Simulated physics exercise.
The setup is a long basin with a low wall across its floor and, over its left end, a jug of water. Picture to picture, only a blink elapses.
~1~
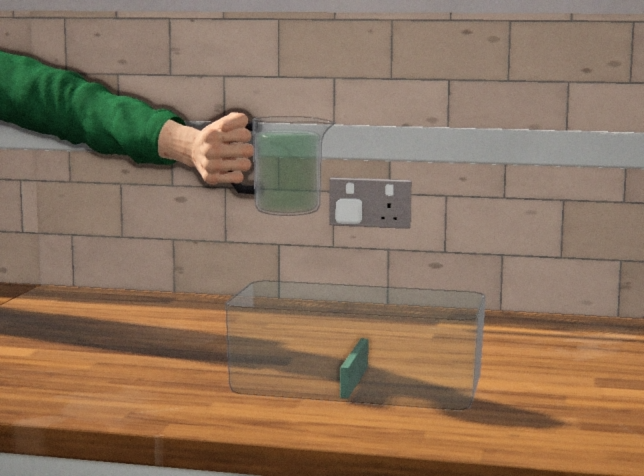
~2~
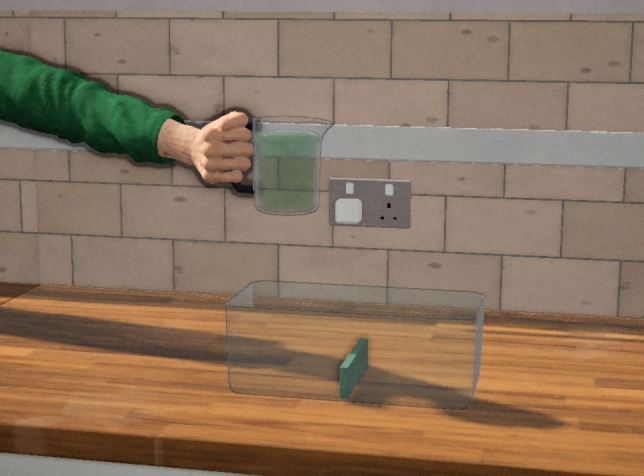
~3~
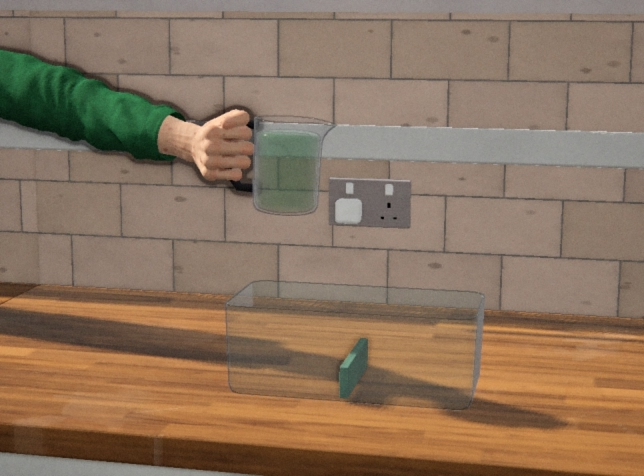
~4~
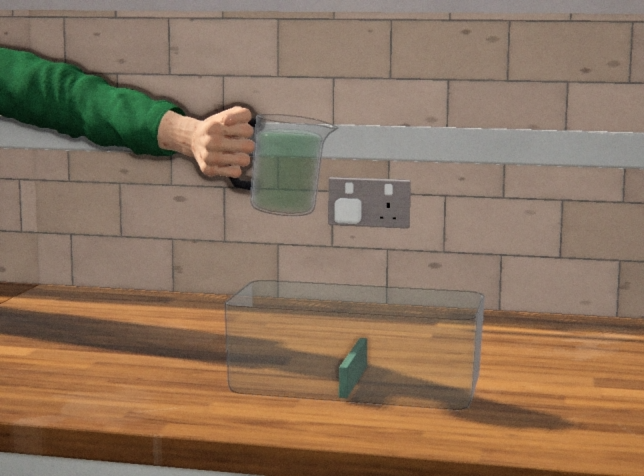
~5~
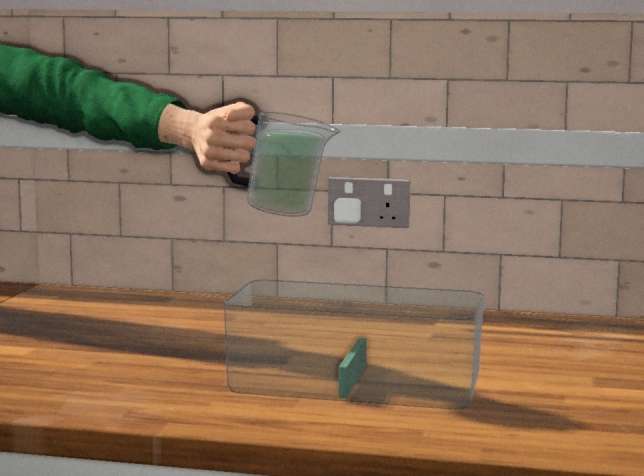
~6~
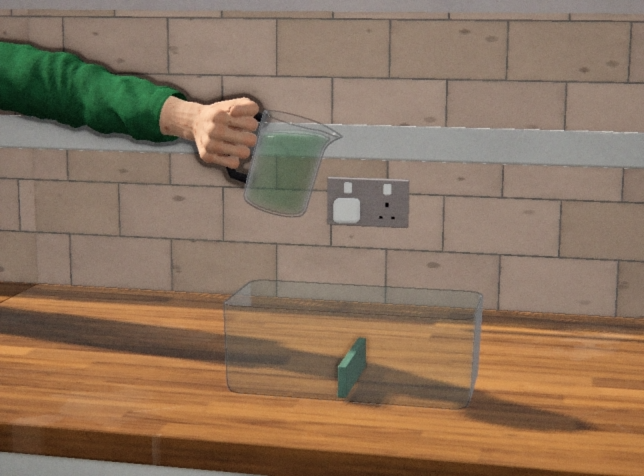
On a wooden counter against a tiled wall sits a long clear basin with a low green wall across its floor. A green-sleeved arm holds a clear jug of greenish water above the basin's left end, upright at first, then the hand gradually tilts it slightly to the right.
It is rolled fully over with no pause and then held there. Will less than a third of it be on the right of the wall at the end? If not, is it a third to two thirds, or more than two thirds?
No, more than two thirds.
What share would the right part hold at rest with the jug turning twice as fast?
Roughly 90 per cent ends up there.
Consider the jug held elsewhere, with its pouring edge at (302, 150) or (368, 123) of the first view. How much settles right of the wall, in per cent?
First try 40 %, second try 90 %.
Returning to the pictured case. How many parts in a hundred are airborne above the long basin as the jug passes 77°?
20 %.
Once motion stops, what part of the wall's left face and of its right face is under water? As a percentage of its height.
I'd put the left at about 0 and the right at about 50.
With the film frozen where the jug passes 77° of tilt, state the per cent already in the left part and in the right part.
Left side: 0 in a hundred; right side: 5 in a hundred.
A moment on, the jug is tipped on its side and 77 per cent is still to pour, 0 is left of the wall and 4 right of it.
Next, the jug is tipped right over and 21 per cent is still to pour, 1 is left of the wall and 51 right of it.
Then the jug is tipped right over and 1 per cent is still to pour, 5 is left of the wall and 90 right of it.
Later the jug is tipped right over and 0 per cent is still to pour, 6 is left of the wall and 92 right of it.
At rest 6 per cent lies left of the wall, 92 right of it and 2 outside.
